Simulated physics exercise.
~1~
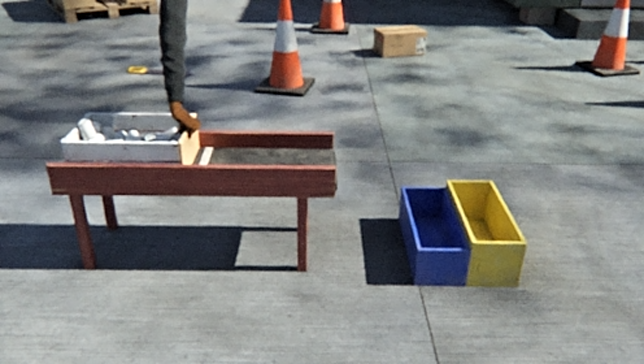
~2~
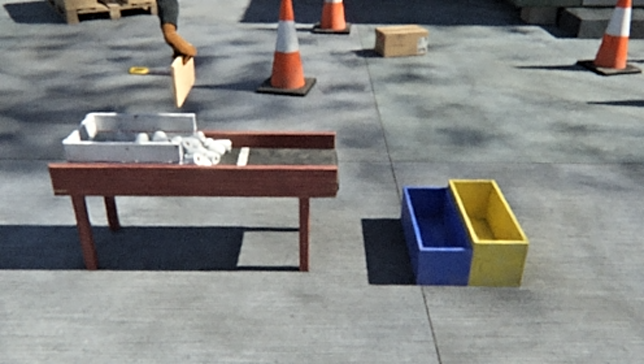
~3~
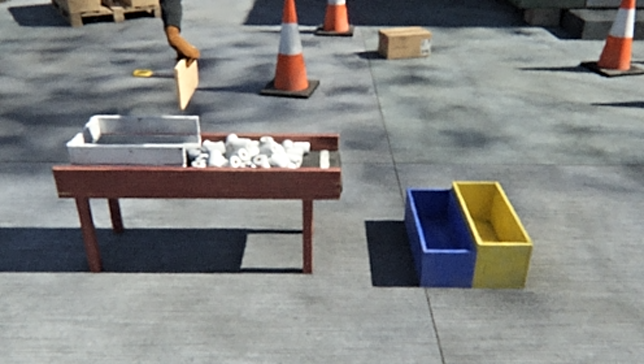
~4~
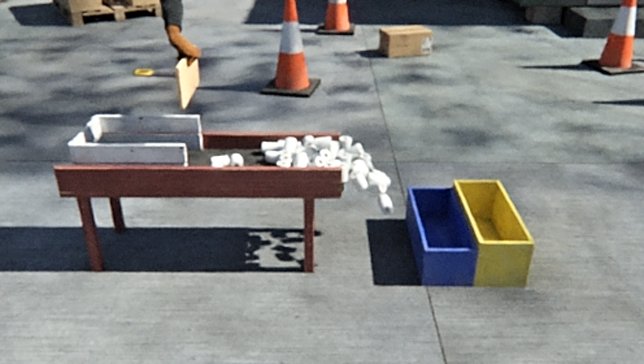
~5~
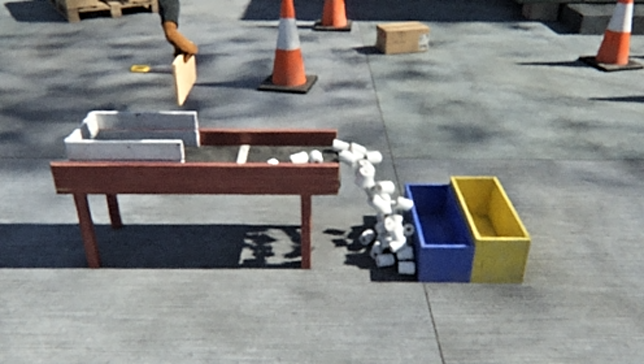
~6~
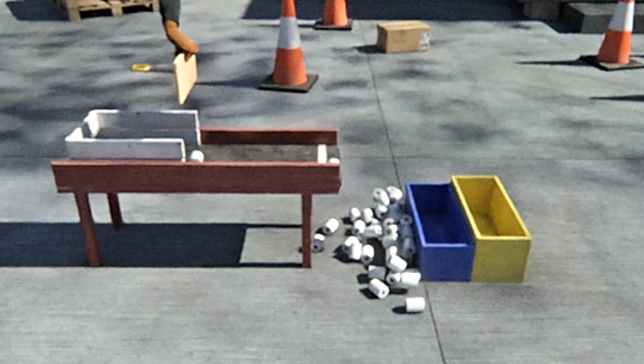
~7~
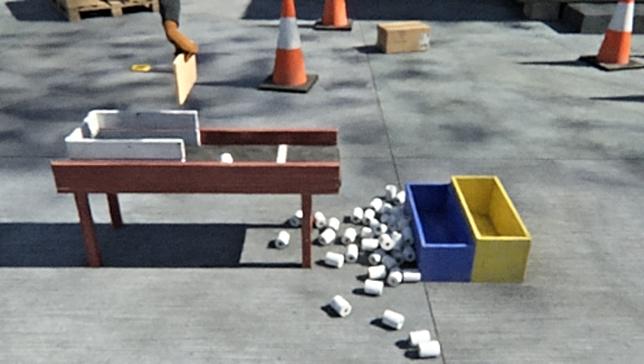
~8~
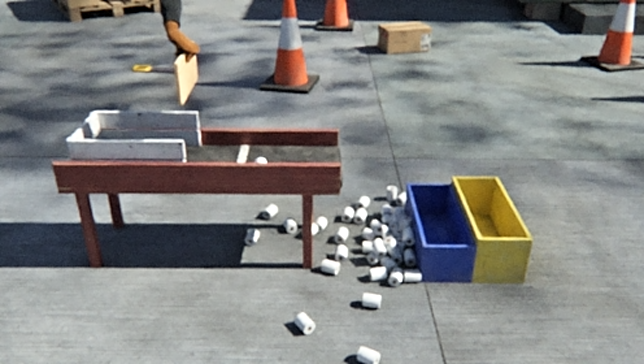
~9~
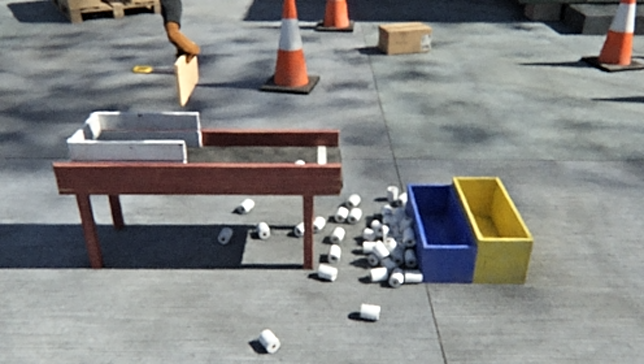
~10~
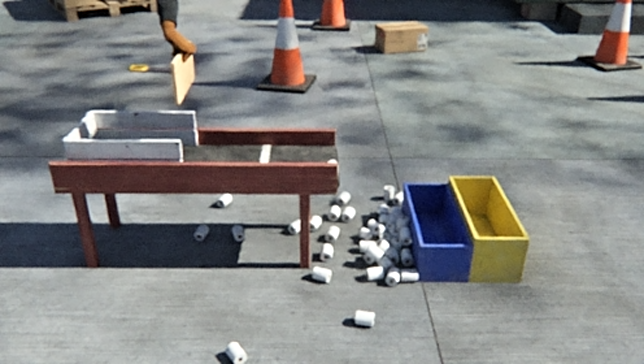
White paper rolls riding a belt rightward after a hand lifts the gate, tumbling onto the ground short of the blue tub.
